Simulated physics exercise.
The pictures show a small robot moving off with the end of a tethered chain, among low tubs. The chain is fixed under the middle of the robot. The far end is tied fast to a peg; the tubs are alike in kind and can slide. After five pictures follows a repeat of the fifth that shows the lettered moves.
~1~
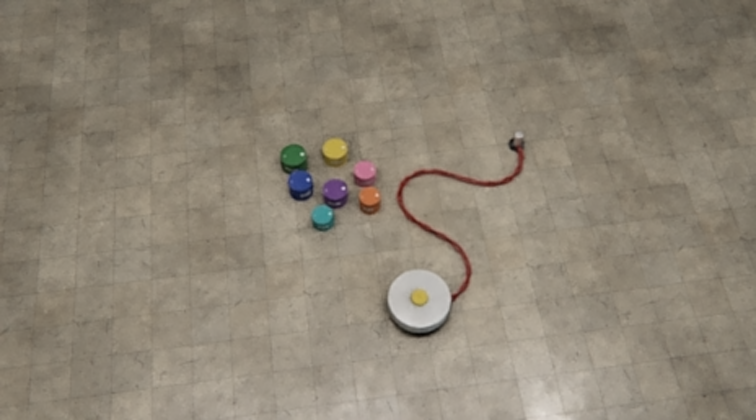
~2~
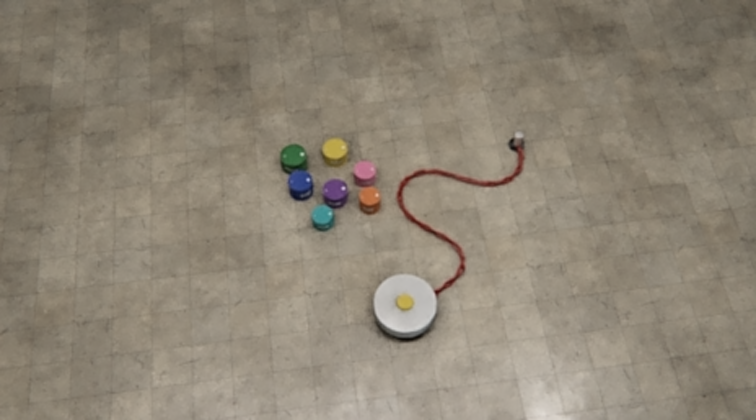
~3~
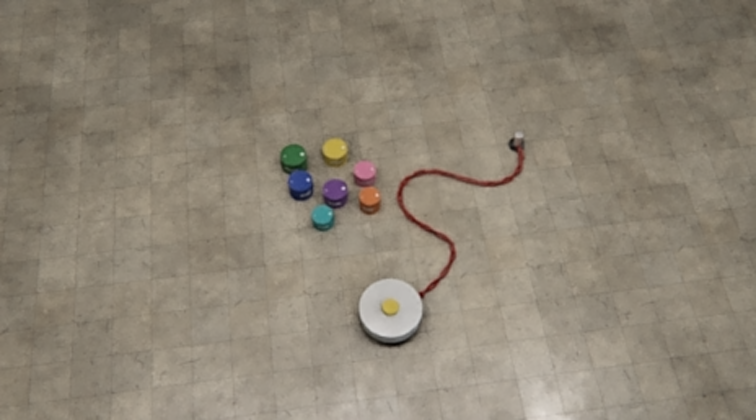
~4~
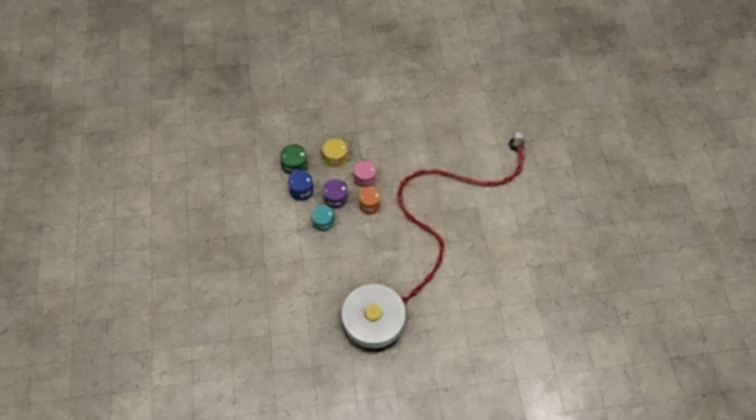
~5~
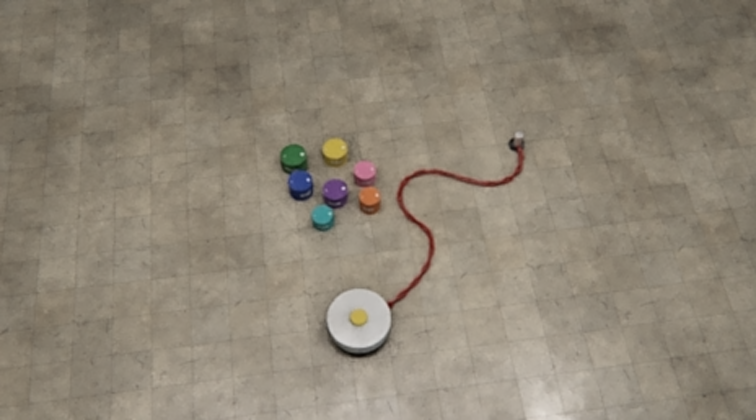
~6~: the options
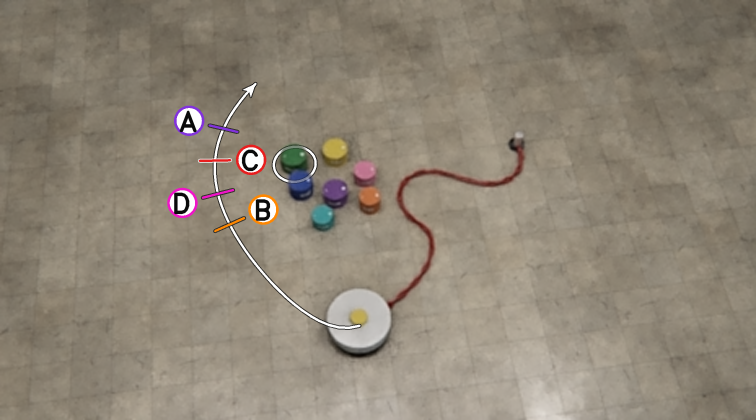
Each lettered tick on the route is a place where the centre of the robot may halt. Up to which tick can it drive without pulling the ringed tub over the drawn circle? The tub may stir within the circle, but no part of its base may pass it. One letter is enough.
As far as tick A.
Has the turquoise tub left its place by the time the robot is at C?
Yes.
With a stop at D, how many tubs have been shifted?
The count is none.
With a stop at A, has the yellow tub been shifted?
By then, no.
On the marked copy, A at (223, 129); B at (230, 225); C at (215, 161); D at (218, 194); the ring at (295, 164); the route from (359, 326) via (228, 221) to (256, 84).
Following A. Soon after the start, robot (268, 276); green tub (294, 160).
Later, robot (218, 194); green tub (294, 160).
In the end, robot (222, 123); purple tub (342, 188); turquoise tub (319, 187); pink tub (365, 171); orange tub (365, 189); blue tub (300, 177); green tub (294, 158); the green tub is still in its ring.
As for the rest, B is safe but short; C is safe but short; D is safe but short.
